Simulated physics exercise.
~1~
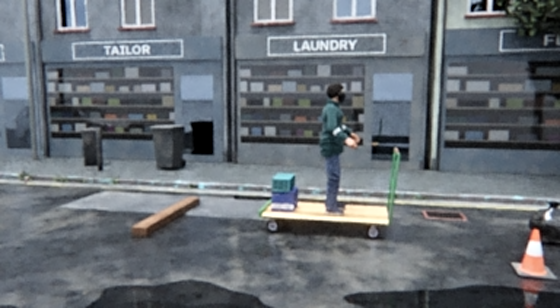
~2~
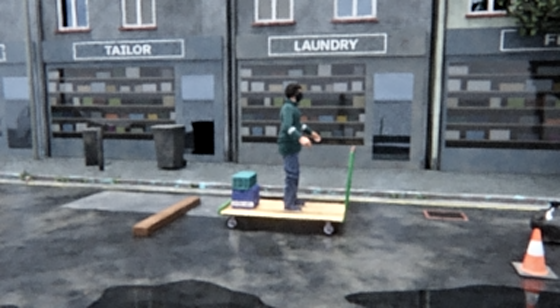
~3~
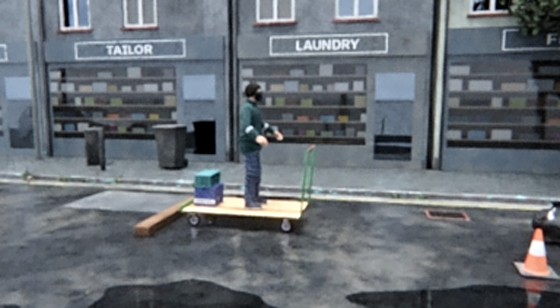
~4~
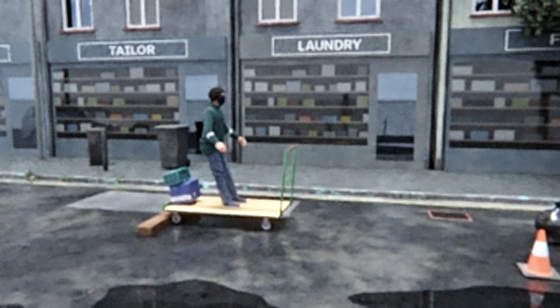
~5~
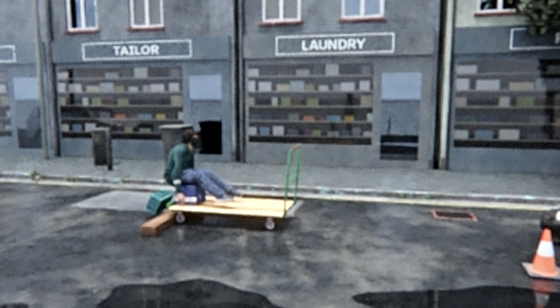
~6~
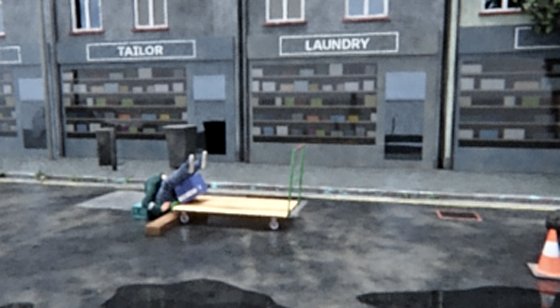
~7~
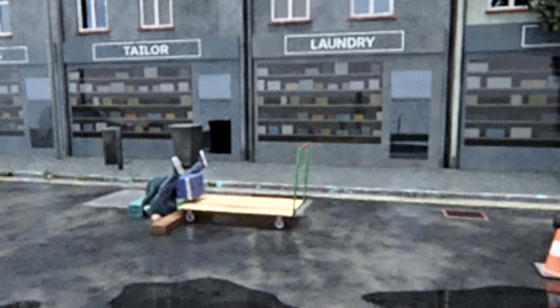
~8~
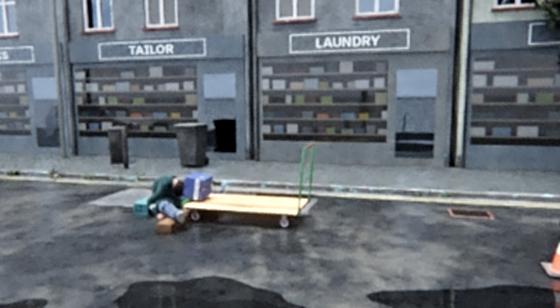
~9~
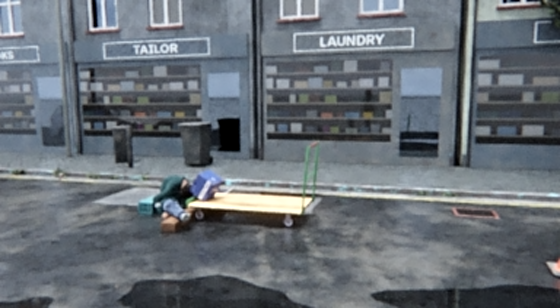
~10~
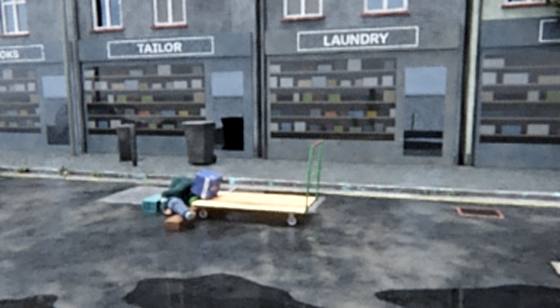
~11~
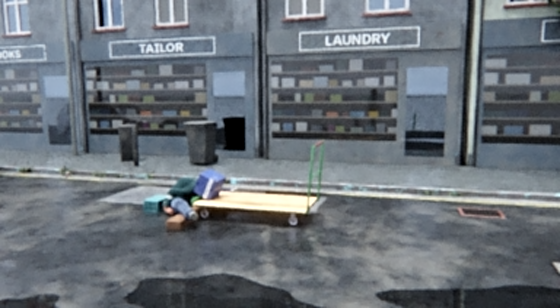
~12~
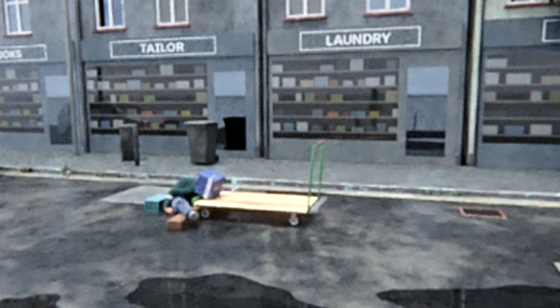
On a shopping street, a cart stops at a beam and its rider topples off the left end with a crate.
